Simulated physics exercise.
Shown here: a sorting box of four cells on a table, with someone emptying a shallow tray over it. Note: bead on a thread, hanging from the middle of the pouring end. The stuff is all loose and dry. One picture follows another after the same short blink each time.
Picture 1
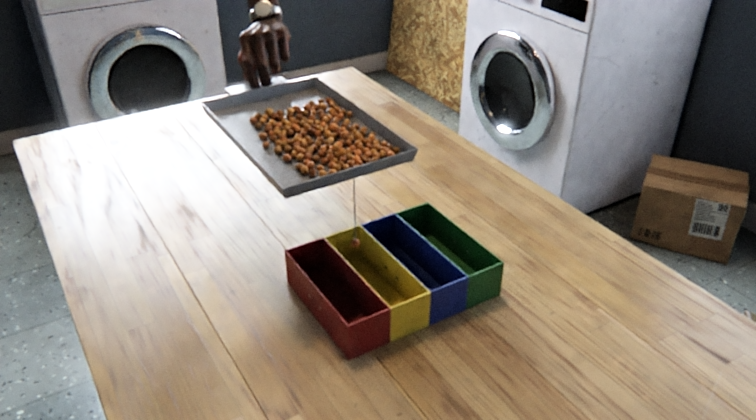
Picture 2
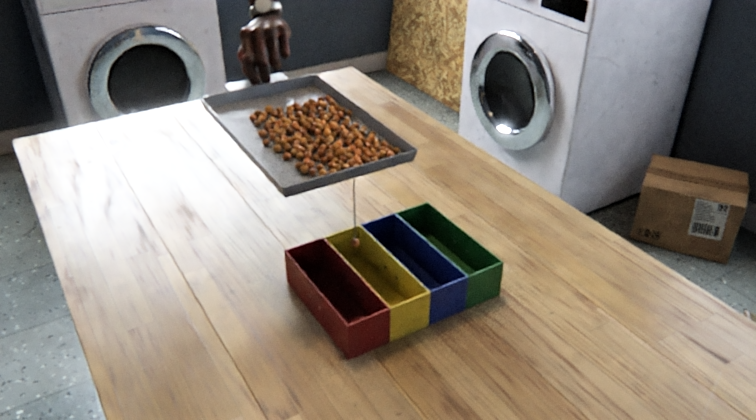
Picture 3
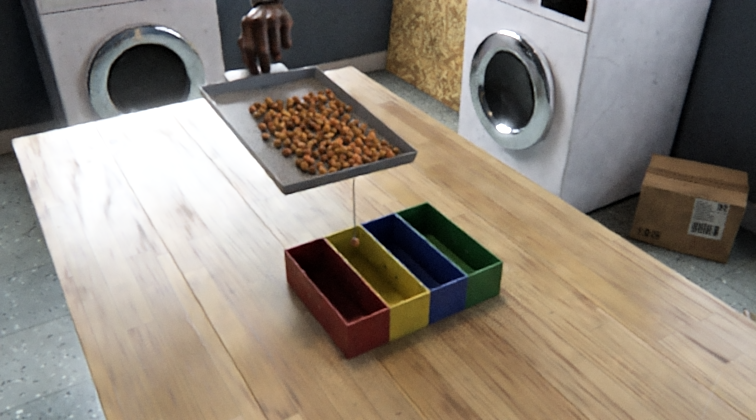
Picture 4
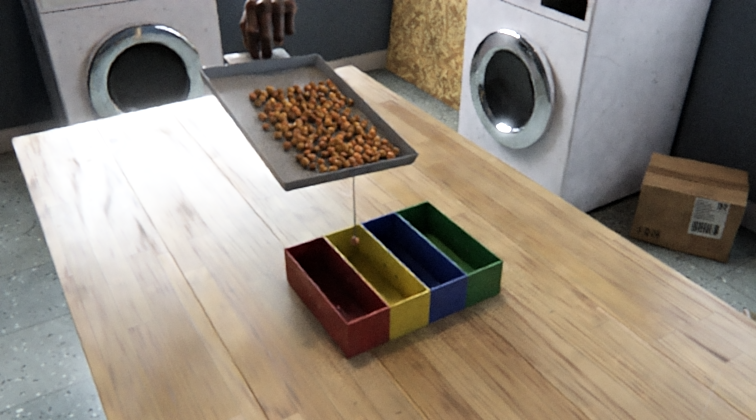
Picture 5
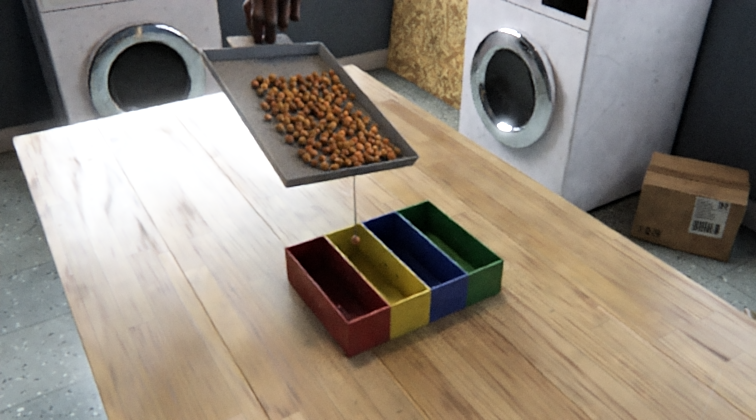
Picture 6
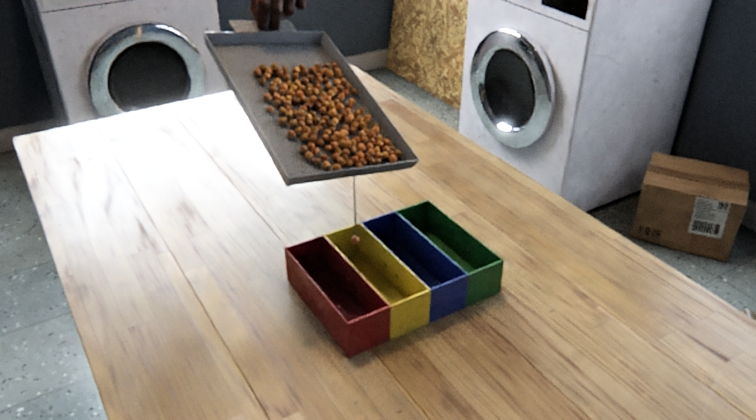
A shallow grey tray of roasted chickpeas was slowly raised at its far end by a dark hand, tilting more steeply above a sorting box with red, yellow, blue and green cells.
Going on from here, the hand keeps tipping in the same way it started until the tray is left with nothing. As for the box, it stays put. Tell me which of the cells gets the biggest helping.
The biggest helping lands in the blue cell.
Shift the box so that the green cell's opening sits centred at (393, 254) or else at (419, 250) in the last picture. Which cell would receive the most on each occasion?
Taking the two placings in order, you'd get that green cell and then the green one.
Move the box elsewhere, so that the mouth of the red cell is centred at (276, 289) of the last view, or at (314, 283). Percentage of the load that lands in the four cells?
First placement near 60 percent, second near 90 percent.
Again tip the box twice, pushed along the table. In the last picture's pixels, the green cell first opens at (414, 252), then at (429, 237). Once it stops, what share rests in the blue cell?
Respectively 10 % and 50 %.
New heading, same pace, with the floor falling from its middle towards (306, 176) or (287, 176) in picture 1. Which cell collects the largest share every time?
One: The red one. Two: The cell in red.
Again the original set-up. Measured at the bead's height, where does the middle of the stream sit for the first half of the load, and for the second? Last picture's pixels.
(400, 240), then (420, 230).
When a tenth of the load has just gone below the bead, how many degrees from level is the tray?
Near 115 degrees.
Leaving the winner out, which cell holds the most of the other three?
Second: That green cell.
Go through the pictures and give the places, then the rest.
Corners of the pouring end at (285, 186) and (414, 148), level; middle of the load at (327, 135), roasted chickpeas; bead on its thread at (355, 243); red cell at (369, 331); yellow cell at (410, 314); blue cell at (448, 298); green cell at (485, 282), in the first picture.
Corners of the pouring end at (285, 185) and (414, 149), level; middle of the load at (327, 133), in the second picture.
Corners of the pouring end at (285, 183) and (414, 150), tipped barely, lowest at the right corner; middle of the load at (327, 129), in the third picture.
Corners of the pouring end at (286, 180) and (415, 153), tipped a little, lowest at the right corner; middle of the load at (328, 123), in the fourth picture.
Corners of the pouring end at (289, 177) and (416, 155), tipped clearly, lowest at the right corner; middle of the load at (330, 118), in the fifth picture.
Corners of the pouring end at (290, 175) and (416, 158), tipped clearly, lowest at the right corner; middle of the load at (332, 113); red cell at (369, 328); yellow cell at (410, 311); blue cell at (448, 295); green cell at (485, 280), in the sixth picture.
Soon after the last picture, tray tipped steeply; all on the tray.
A little later, tray tipped past a quarter turn; nearly all on the tray; a stray few in the blue cell.
Later still, tray tipped past a quarter turn; about half in the blue cell; about a quarter in the green cell; about a quarter in the yellow cell; a stray few falling or outside the box.
At rest, tray tipped past a quarter turn; about half in the blue cell; about a quarter in the green cell; about a quarter in the yellow cell; none in the red cell; a stray few outside the box.
